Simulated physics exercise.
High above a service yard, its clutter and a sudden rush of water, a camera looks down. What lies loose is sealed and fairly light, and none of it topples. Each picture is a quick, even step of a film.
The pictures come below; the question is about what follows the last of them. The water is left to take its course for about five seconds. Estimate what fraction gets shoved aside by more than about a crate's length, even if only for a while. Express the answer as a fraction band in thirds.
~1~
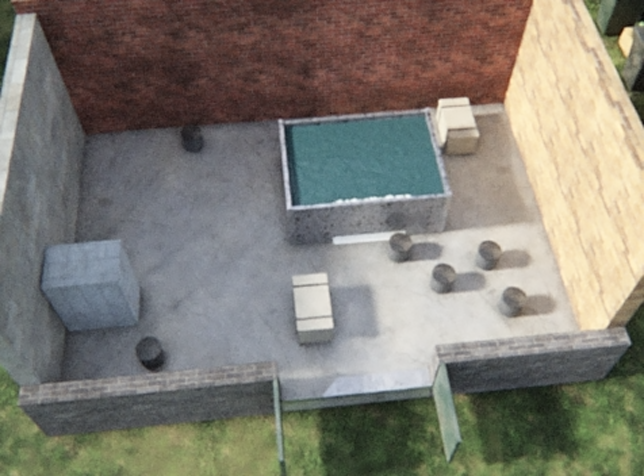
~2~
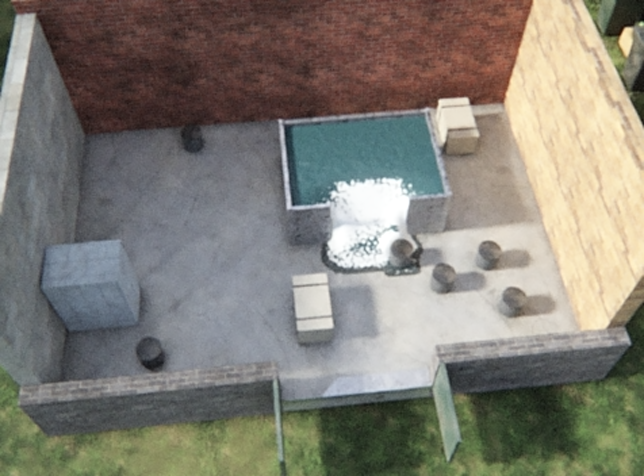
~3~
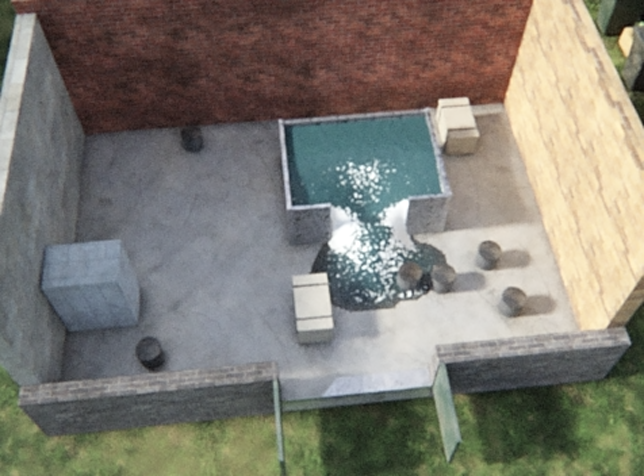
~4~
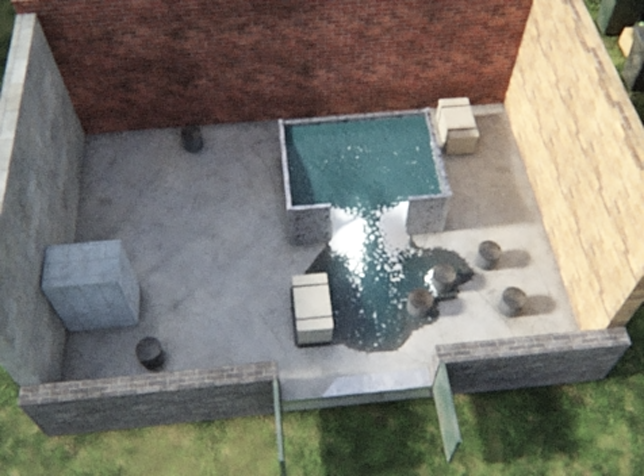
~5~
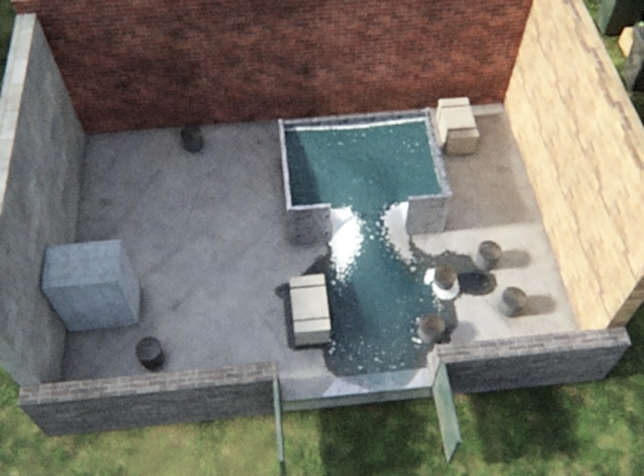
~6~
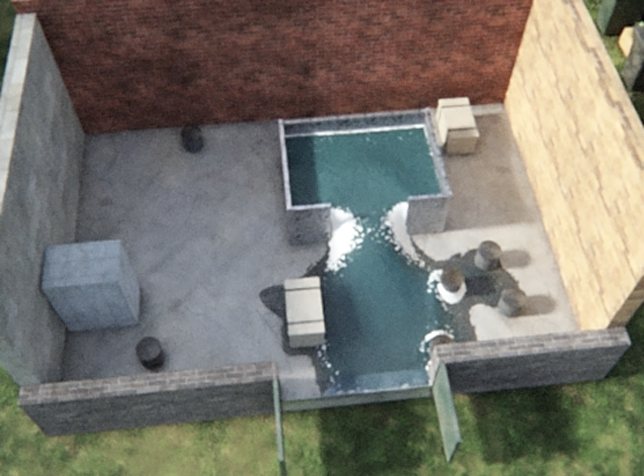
Fraction band: 1/3 to 2/3.
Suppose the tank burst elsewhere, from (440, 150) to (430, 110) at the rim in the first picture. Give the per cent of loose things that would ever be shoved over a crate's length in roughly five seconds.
Result: Close to 60 %.
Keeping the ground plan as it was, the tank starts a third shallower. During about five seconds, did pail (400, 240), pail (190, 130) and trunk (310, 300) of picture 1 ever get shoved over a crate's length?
Note, listed order: Covered it / didn't cover it / covered it.
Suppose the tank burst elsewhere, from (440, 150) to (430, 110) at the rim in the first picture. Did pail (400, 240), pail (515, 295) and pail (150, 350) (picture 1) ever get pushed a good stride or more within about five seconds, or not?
Results in order: Stayed short / cleared that distance / stayed short.
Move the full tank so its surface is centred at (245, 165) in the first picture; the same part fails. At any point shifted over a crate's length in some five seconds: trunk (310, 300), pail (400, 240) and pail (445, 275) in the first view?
First got that far, then never got that far, then never got that far.
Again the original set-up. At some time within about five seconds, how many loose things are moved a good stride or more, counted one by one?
Counting them up gives 4.
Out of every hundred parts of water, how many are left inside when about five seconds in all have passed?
I make it 58 percent.
A moment on, 2 of 8 are well off their spots; 1 afloat.
Next, 3 of 8 are well off their spots; 1 afloat.
Later, 4 of 8 are well off their spots; 0 afloat.
In the end, 4 of 8 are well off their spots, and 4 have been at some point; 2 afloat.
